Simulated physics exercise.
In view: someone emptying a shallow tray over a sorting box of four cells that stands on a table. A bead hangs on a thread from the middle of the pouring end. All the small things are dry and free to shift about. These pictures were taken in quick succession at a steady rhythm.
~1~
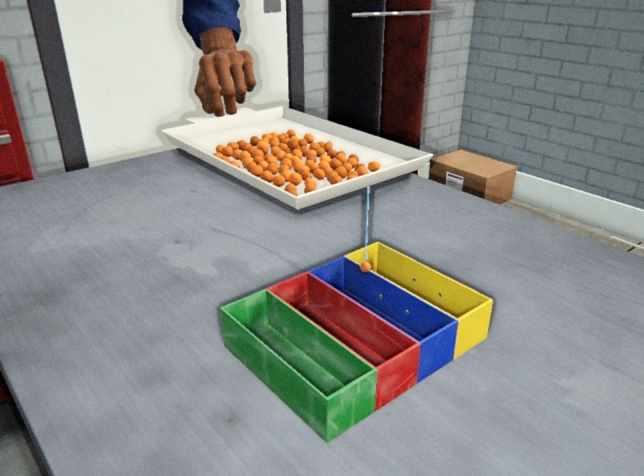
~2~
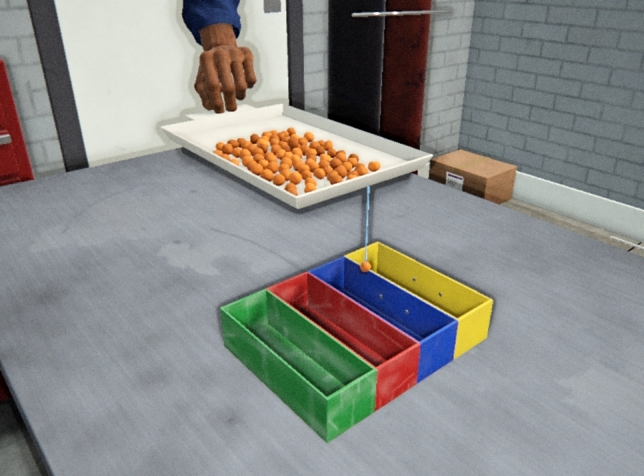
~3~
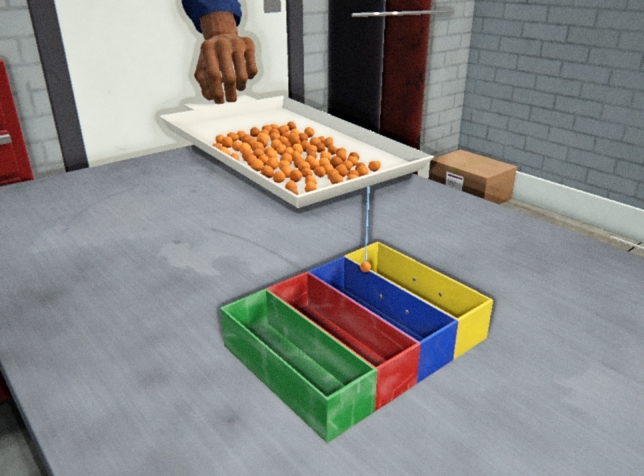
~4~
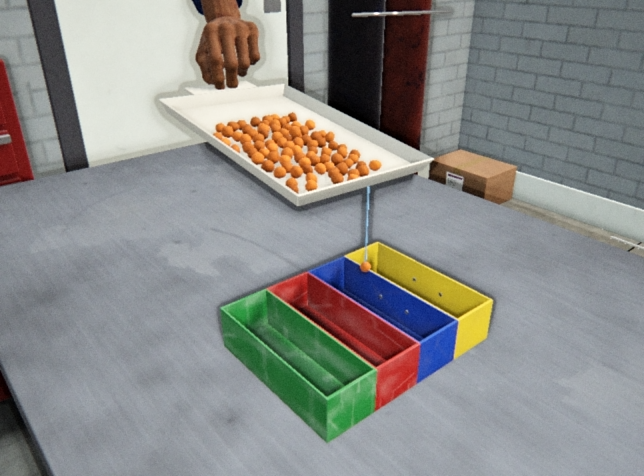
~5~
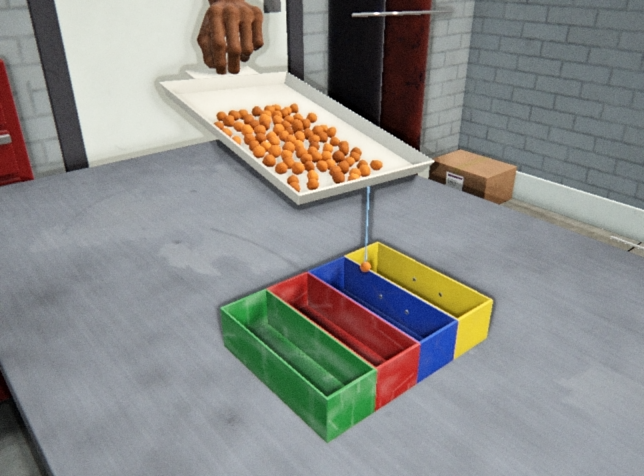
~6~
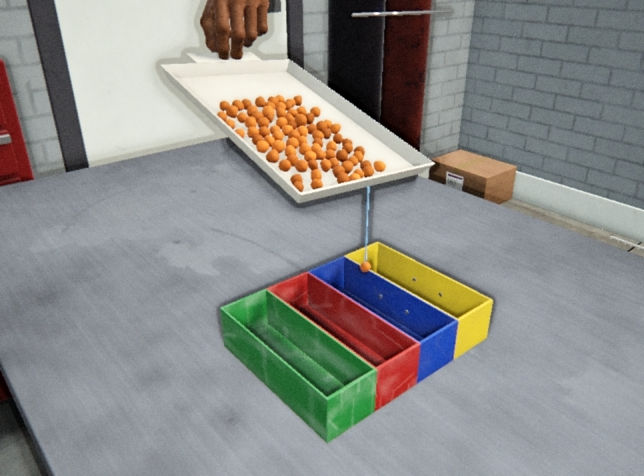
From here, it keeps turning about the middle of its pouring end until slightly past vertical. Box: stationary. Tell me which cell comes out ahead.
I would say the yellow cell comes out ahead.
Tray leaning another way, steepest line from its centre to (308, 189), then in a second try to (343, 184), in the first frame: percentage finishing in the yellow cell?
The first try gives close to 0 per cent, the second close to 20 per cent.
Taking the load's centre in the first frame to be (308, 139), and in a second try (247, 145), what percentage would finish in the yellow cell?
In order, about 40 and 40 in a hundred.
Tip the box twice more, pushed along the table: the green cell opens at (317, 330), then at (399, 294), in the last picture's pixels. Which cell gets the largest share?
First try: The yellow cell. Second try: The red one.
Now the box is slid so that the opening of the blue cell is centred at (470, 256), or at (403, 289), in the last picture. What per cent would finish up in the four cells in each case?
You'd get near 80 percent first and near 90 percent next.
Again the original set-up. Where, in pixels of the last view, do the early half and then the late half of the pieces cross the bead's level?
Around (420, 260) and then (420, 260).
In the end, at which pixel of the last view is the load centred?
Roughly at pixel (432, 312).
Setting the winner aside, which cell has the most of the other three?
That would be the cell in blue.
Soon after the last picture, tray tipped steeply; most on the tray; a small part in the yellow cell; a small part falling or outside the box.
A little later, tray tipped past a quarter turn; about a third in the yellow cell; about a quarter in the blue cell; a small part in the red cell; about a third falling or outside the box.
Later still, tray tipped past a quarter turn; about a third in the yellow cell; about a quarter in the blue cell; a small part in the red cell; a stray few in the green cell; about a third falling or outside the box.
At rest, tray tipped past a quarter turn; about a third in the yellow cell; about a quarter in the blue cell; a small part in the red cell; a stray few in the green cell; about a third outside the box.
